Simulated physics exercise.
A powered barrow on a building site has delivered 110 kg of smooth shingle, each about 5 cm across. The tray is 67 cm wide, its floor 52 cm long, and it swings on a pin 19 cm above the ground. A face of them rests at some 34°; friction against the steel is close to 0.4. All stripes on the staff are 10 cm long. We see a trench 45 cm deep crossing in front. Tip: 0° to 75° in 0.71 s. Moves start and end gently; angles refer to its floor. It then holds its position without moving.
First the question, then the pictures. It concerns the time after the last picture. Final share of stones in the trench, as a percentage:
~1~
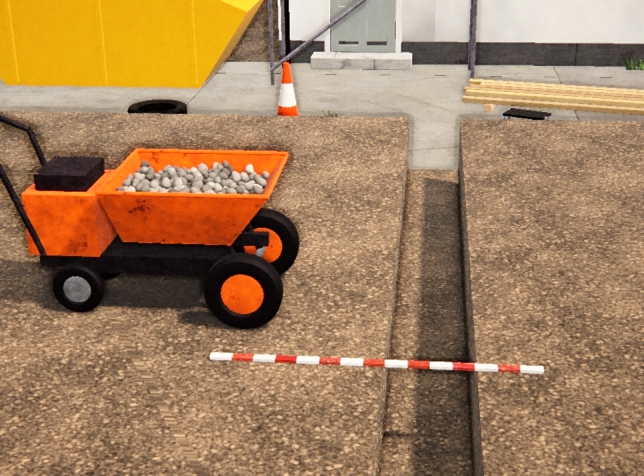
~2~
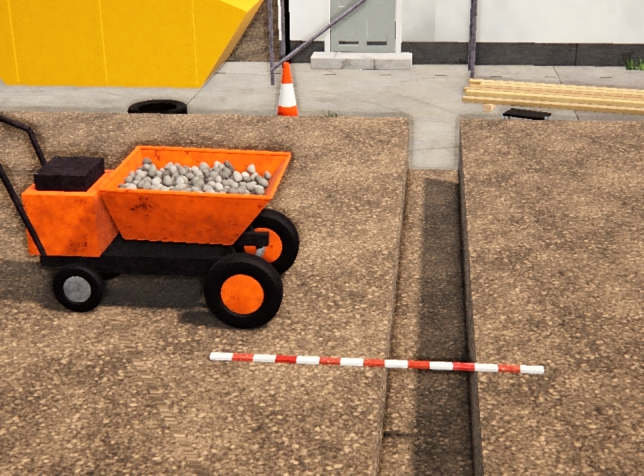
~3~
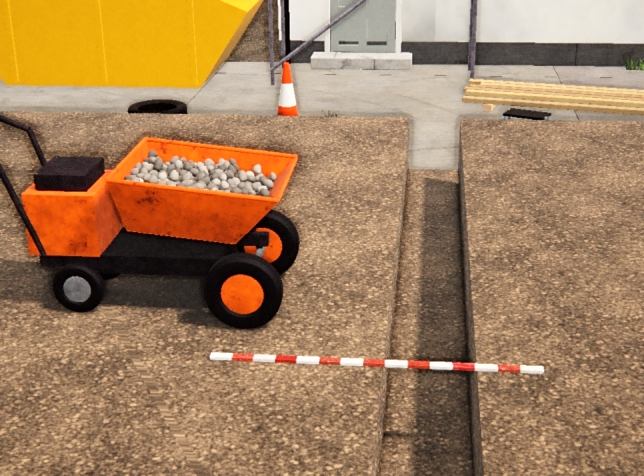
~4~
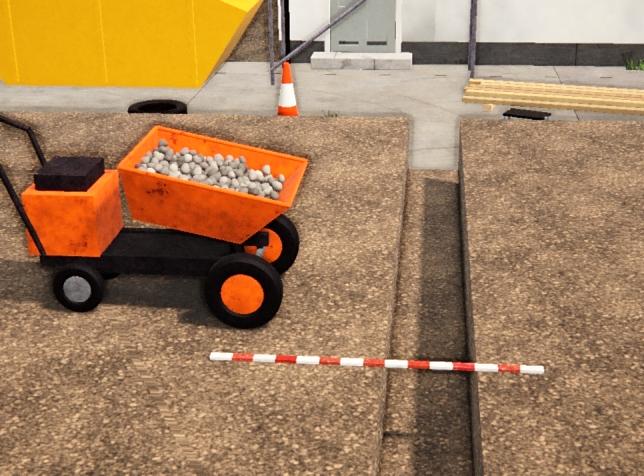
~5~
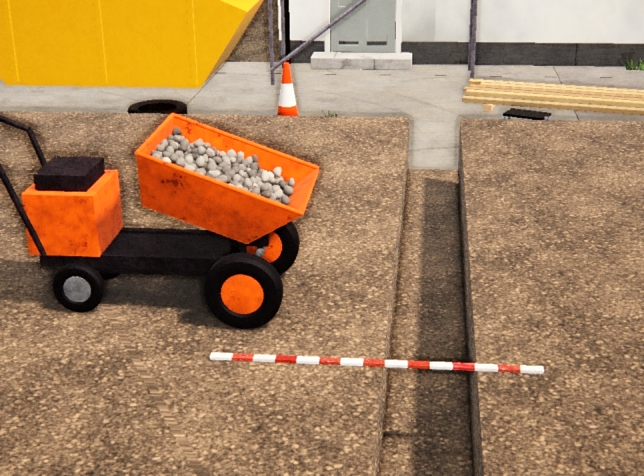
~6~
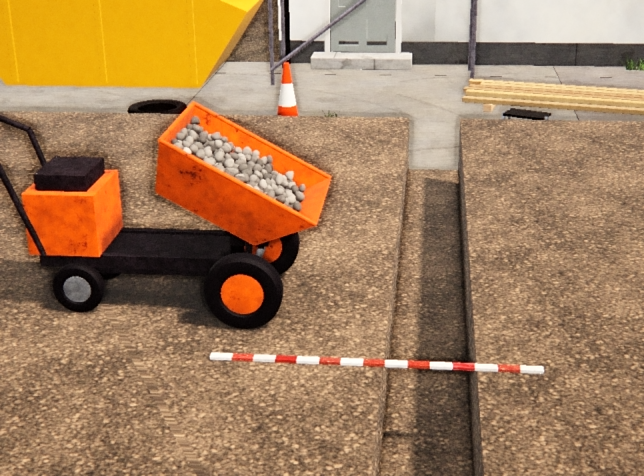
92 per cent.
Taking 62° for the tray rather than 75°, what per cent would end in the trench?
Some 80% would finish there.
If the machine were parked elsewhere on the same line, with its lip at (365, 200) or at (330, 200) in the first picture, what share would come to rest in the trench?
Around 30 and then 65 percent.
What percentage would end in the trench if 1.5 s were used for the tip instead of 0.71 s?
90 %.
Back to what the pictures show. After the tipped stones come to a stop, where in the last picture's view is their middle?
The middle should be near (432, 372).
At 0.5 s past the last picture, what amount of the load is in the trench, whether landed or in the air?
Roughly 35 percent of the load.
Then, 0.2 s after the last picture the floor is at 63°, 100 % in the tray; the foremost stones are at (341, 244).
Then, 0.5 s after the last picture the floor is at 75°, 53 % in the tray, 12 % short of the trench, 35 % in the trench; the foremost stones are at (437, 331).
Then, 0.9 s after the last picture the floor is at 75°, 6 % in the tray, 12 % short of the trench, 81 % in the trench; the foremost stones are at (468, 356).
Then, 2.8 s after the last picture the floor is at 75°, 0 % in the tray, 8 % short of the trench, 92 % in the trench; the foremost stones are at (471, 332).
